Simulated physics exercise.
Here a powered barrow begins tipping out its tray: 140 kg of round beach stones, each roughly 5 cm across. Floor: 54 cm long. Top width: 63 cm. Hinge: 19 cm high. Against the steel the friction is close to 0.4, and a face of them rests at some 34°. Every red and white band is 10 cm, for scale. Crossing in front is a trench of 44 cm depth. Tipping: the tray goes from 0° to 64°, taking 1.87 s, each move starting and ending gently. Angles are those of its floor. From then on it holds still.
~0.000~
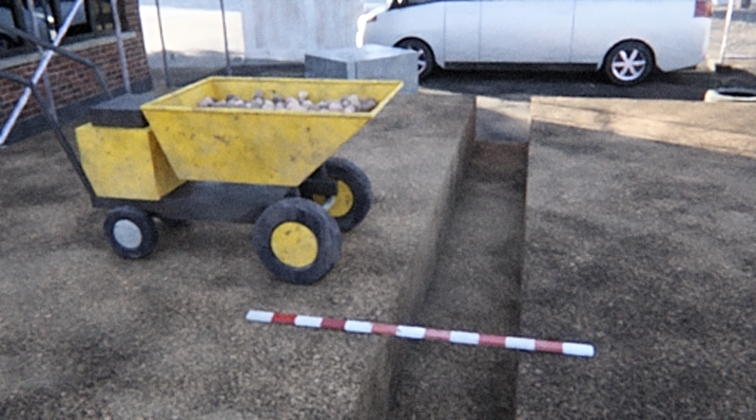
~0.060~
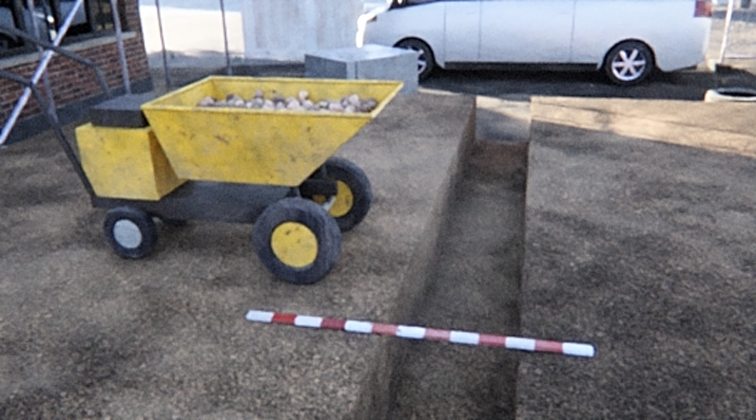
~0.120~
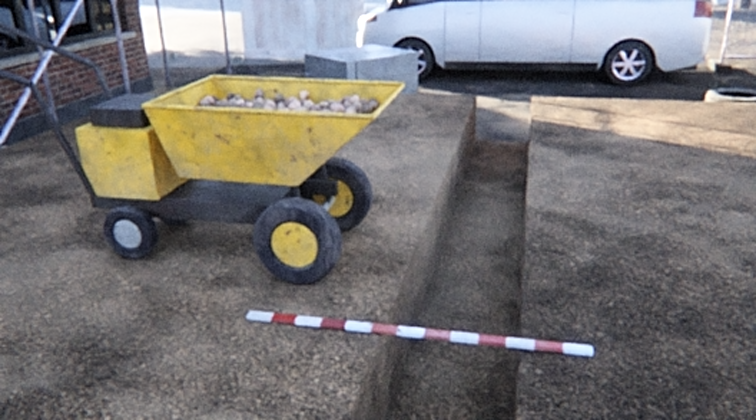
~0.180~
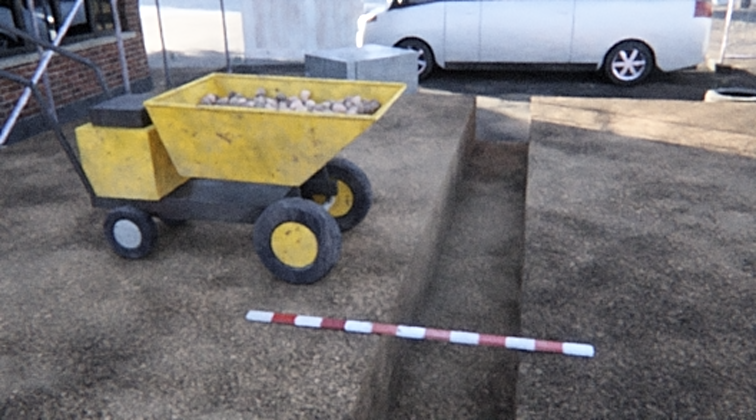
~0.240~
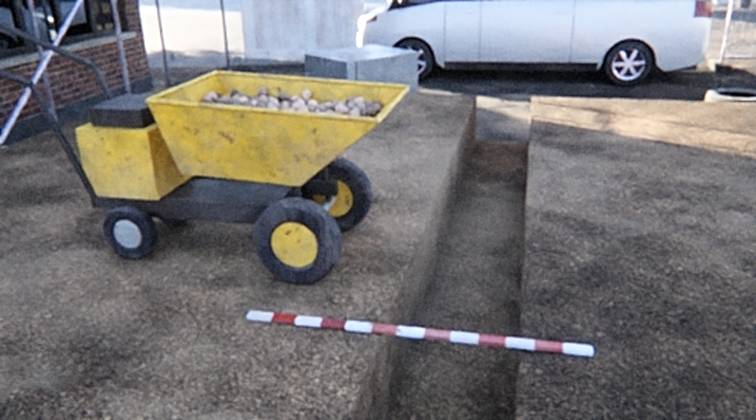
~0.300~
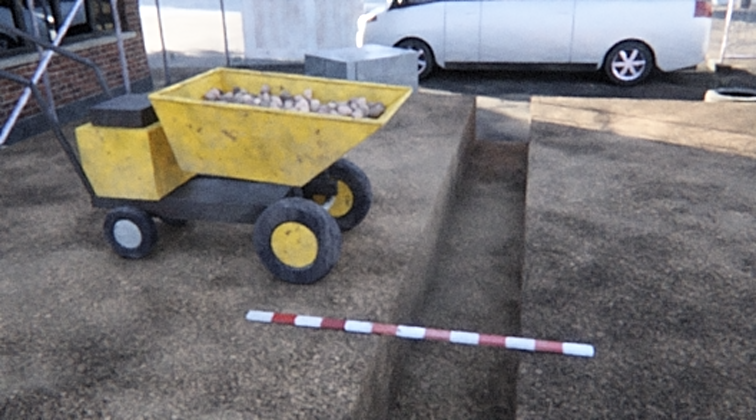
The yellow tray of a small wheeled barrow, loaded with stones, tilted very slightly toward the right, its front lip dipping a little, while the barrow stayed still beside a trench and a red-and-white pole.
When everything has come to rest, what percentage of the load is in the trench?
About 91 per cent.
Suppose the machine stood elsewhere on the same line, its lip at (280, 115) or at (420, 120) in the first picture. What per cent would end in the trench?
Near 90 then near 40 percent.
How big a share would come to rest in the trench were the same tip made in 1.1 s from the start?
Estimate: About 80 %.
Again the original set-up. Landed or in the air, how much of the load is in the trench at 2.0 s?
55 per cent or so by then.
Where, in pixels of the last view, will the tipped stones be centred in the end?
Their centre sits close to (482, 339).
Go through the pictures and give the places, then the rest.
Lip at (372, 116), floor tilted 0°, highest stones at (340, 105), in the first frame.
The tray is at 0°, its lip at (372, 116); the top of the load is at (328, 105); the stones move at 0.1 m/s on average, in the second frame.
Lip at (374, 117), floor tilted 1°, highest stones at (316, 103); the stones move at 0.1 m/s on average, in the third frame.
Lip at (376, 119), floor tilted 2°, highest stones at (297, 103); the stones move at 0.2 m/s on average, in the fourth frame.
The tray is at 3°, its lip at (379, 121); the top of the load is at (259, 102); the stones move at 0.2 m/s on average, in the fifth frame.
Lip at (383, 124), floor tilted 4°, highest stones at (243, 97); the stones move at 0.2 m/s on average, in the sixth frame.
After 1.4 s the floor is at 54°; 99 % in the tray, 1 % in the trench; the foremost stones are at (469, 229).
After 2.0 s the floor is at 64°; 39 % in the tray, 54 % in the trench, 6 % past the trench; the foremost stones are at (579, 268).
After 2.3 s the floor is at 64°; 13 % in the tray, 78 % in the trench, 9 % past the trench; the foremost stones are at (636, 289).
After 4.3 s the floor is at 64°; 0 % in the tray, 91 % in the trench, 9 % past the trench; the foremost stones are at (648, 289).
